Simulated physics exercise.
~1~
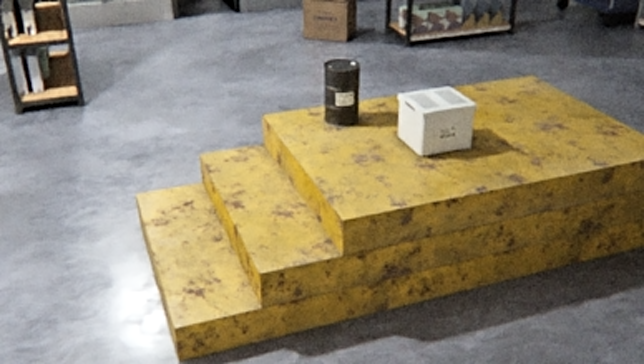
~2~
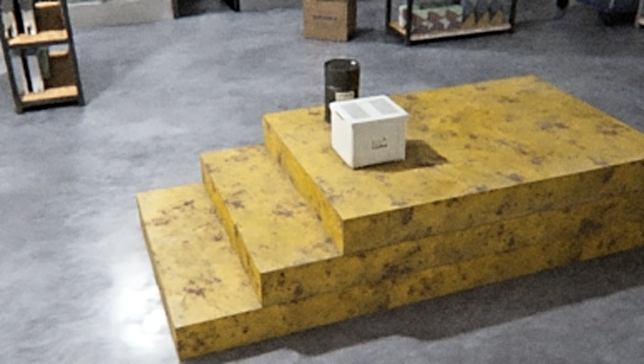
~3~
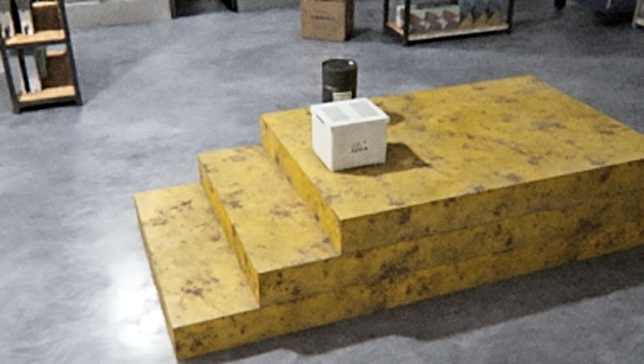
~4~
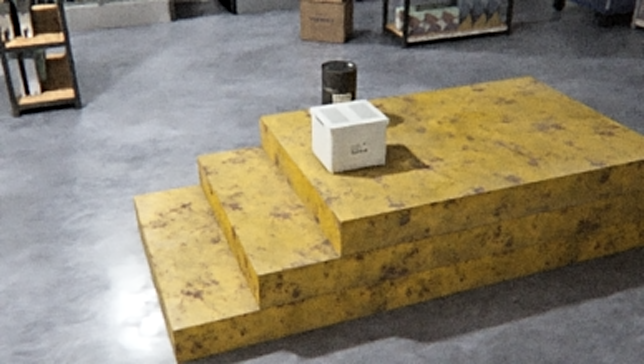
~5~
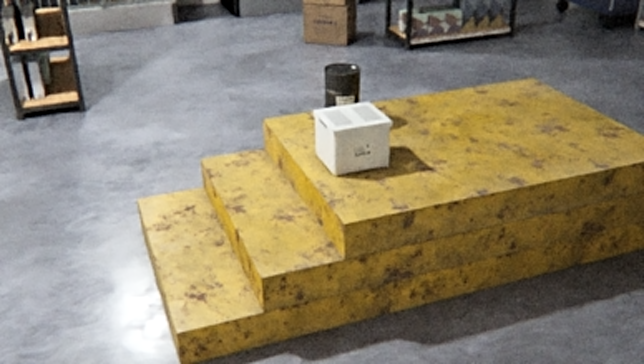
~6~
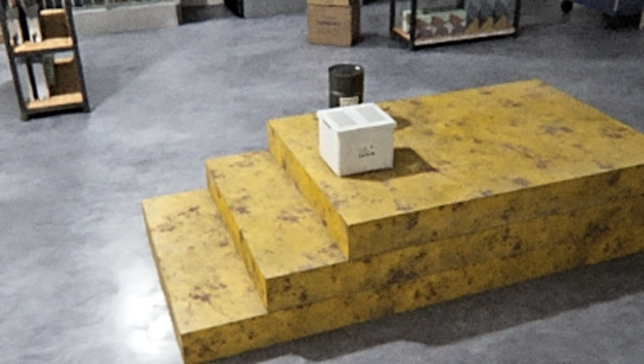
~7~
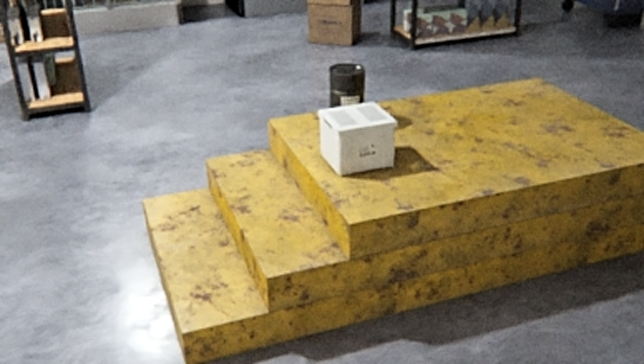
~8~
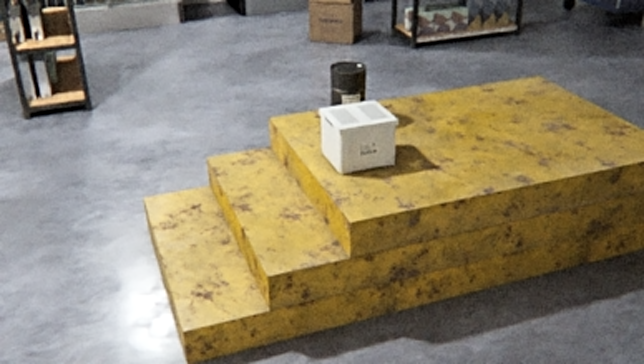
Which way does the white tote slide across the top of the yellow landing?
The white tote slides to the left, toward the steps.
In a room with a smooth grey floor and shelving along the back, a mottled yellow landing has steps going down on its left side. A white tote sits on the top level, to the right of a black canister that stands upright. The tote slides left across the landing, passing in front of the canister and partly hiding it. It slows, moves a little farther left and stops short of the first step down. The tote then stays at rest on the top level, with the canister still standing behind it, while the view sways slightly.
